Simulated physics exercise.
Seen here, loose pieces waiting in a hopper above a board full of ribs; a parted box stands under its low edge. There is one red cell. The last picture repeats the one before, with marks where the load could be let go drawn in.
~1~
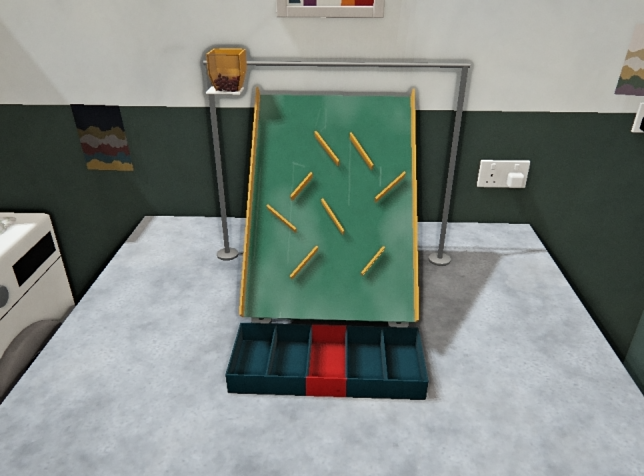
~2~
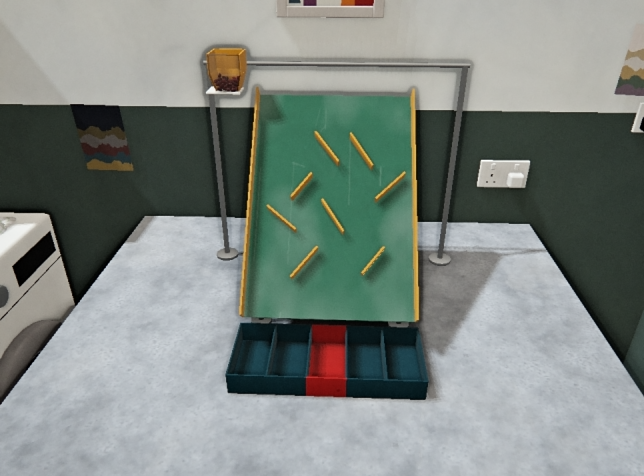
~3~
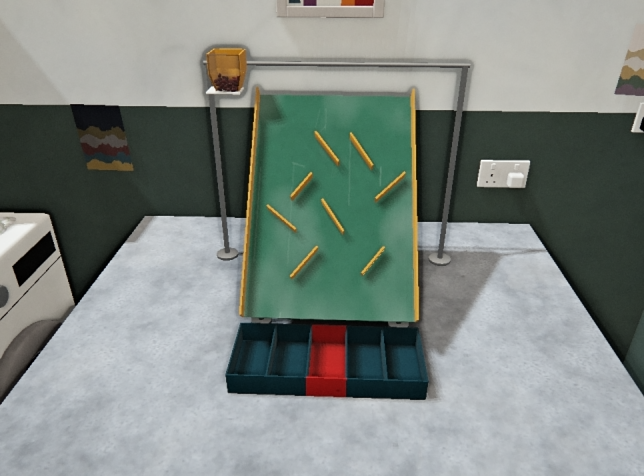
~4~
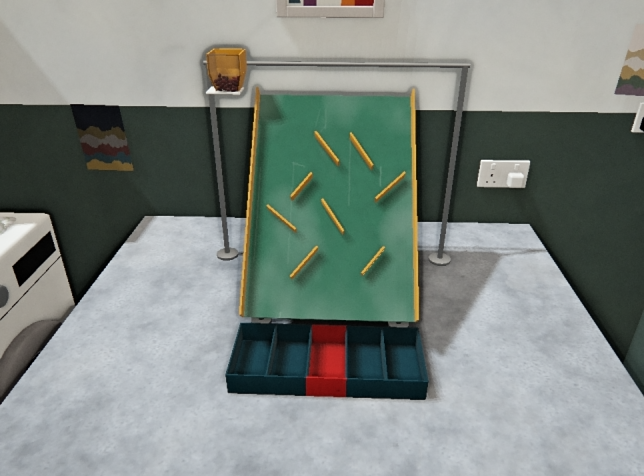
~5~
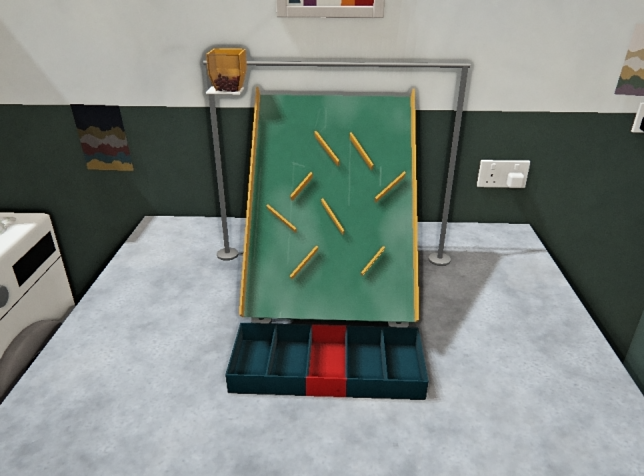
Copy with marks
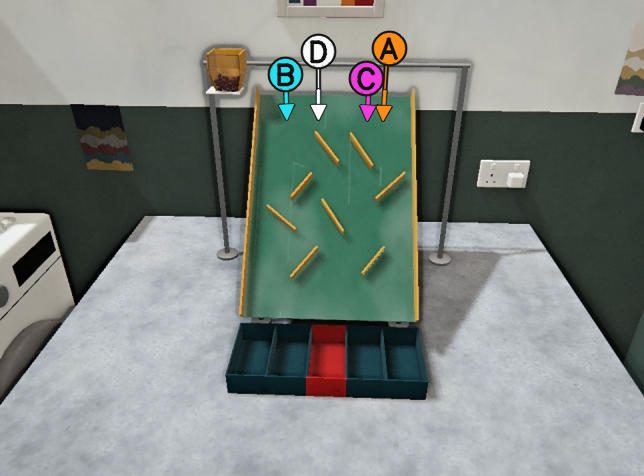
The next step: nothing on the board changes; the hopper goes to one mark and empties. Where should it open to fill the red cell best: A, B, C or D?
C is best.
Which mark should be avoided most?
Here it is mark B.
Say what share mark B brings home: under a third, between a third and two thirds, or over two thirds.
Mark B gives under a third.
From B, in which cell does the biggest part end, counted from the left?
The first from the left.
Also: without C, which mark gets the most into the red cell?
Here it is mark A.
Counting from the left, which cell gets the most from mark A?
It is the third one.
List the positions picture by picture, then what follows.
The first picture shows hopper at (228, 86), kidney beans, door shut.
The second picture shows ribs (315, 131) to (339, 161), (351, 133) to (373, 165), (291, 197) to (312, 173).
The third picture shows ribs (376, 198) to (405, 172), (267, 205) to (295, 229), (322, 199) to (343, 231).
The fourth picture shows ribs (291, 277) to (317, 246), (362, 273) to (384, 247).
The fifth picture shows red cell at (326, 386), number 3 of 5 from the left.
On the marked copy, mark A meets the board at (383, 115); mark B meets the board at (286, 114); mark C meets the board at (367, 115); mark D meets the board at (318, 114).
With A, about half in the red cell, about half in other cells.
With B, a small part in the red cell, most in other cells, a small part outside the box.
With C, most in the red cell, about a quarter in other cells.
With D, about a third in the red cell, about two thirds in other cells.
